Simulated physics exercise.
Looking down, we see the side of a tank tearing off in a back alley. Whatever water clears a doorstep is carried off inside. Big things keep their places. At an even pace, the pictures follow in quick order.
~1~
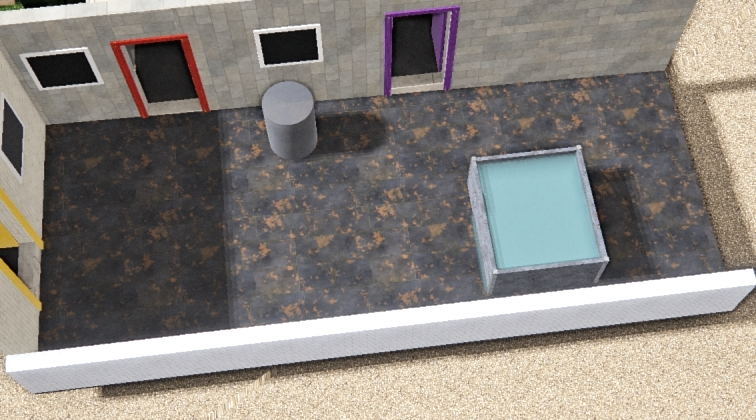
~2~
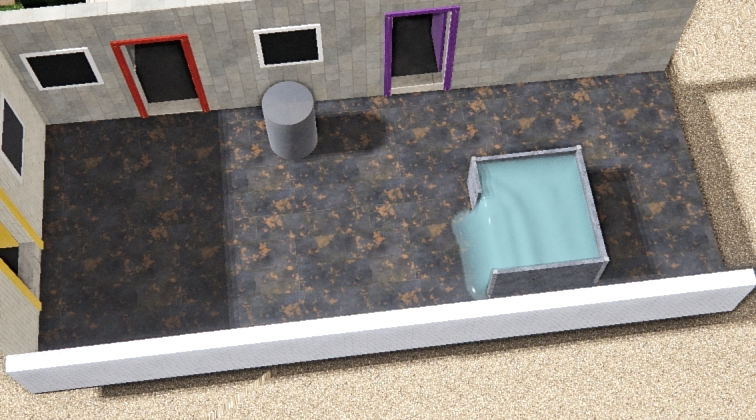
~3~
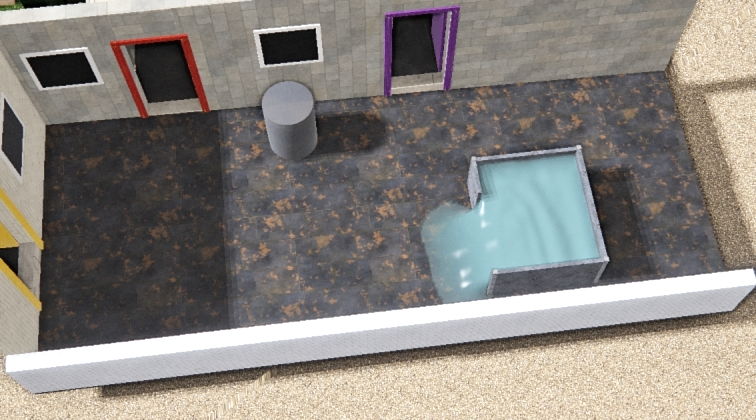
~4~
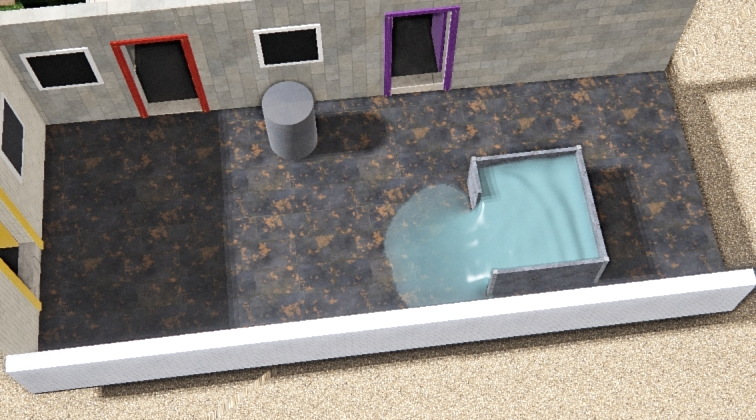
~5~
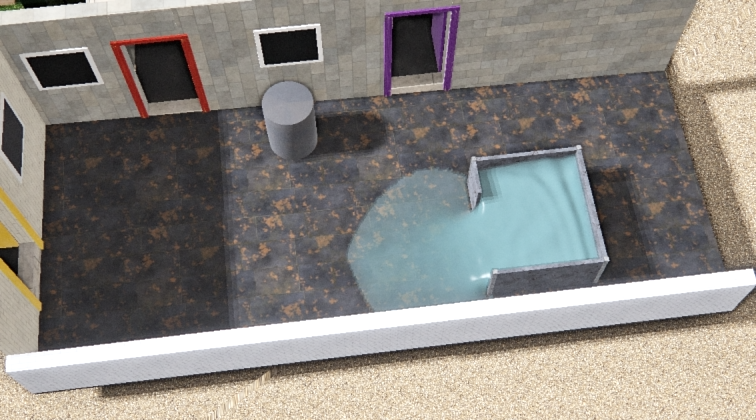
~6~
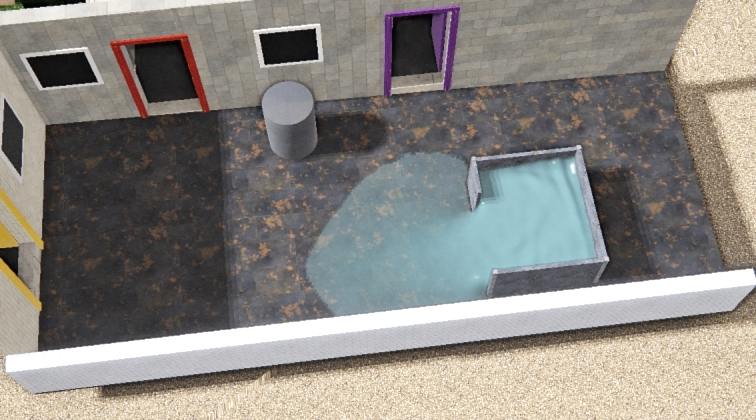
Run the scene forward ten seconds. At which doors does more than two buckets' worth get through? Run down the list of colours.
The purple door will respect the limit. The red door will break the limit. The yellow door will respect the limit.
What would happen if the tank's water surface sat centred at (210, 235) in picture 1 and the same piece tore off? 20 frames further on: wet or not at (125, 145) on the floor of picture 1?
At that place: Awash.
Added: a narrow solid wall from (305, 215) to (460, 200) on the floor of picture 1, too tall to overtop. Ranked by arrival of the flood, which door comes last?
Last: The purple door.
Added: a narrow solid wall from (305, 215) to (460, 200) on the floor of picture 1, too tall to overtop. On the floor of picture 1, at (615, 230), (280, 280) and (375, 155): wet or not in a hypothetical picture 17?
Outcome per location, in sequence: Unsoaked, soaking, unsoaked.
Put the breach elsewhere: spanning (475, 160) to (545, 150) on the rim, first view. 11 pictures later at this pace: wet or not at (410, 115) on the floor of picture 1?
Submerged.
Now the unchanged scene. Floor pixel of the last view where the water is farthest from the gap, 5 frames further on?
Somewhere close to (161, 317).
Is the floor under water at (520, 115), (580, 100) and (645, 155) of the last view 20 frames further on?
First spot not wet, second not wet, third not wet.
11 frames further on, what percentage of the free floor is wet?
Estimated share: About 50 %.
A moment on, water covers 35 % of the floor; the purple door not reached, the red door not reached, the yellow door not reached.
Next, water covers 50 % of the floor; the purple door wet at the sill, nothing in, the red door not reached, the yellow door not reached.
Then, water covers 65 % of the floor; the purple door wet at the sill, nothing in, the red door under two buckets in, the yellow door wet at the sill, nothing in.
Later, water covers 70 % of the floor; the purple door wet at the sill, nothing in, the red door over two buckets in, the yellow door wet at the sill, nothing in.
In the end, water covers 85 % of the floor; the purple door wet at the sill, nothing in, the red door far over two buckets in, the yellow door wet at the sill, nothing in.
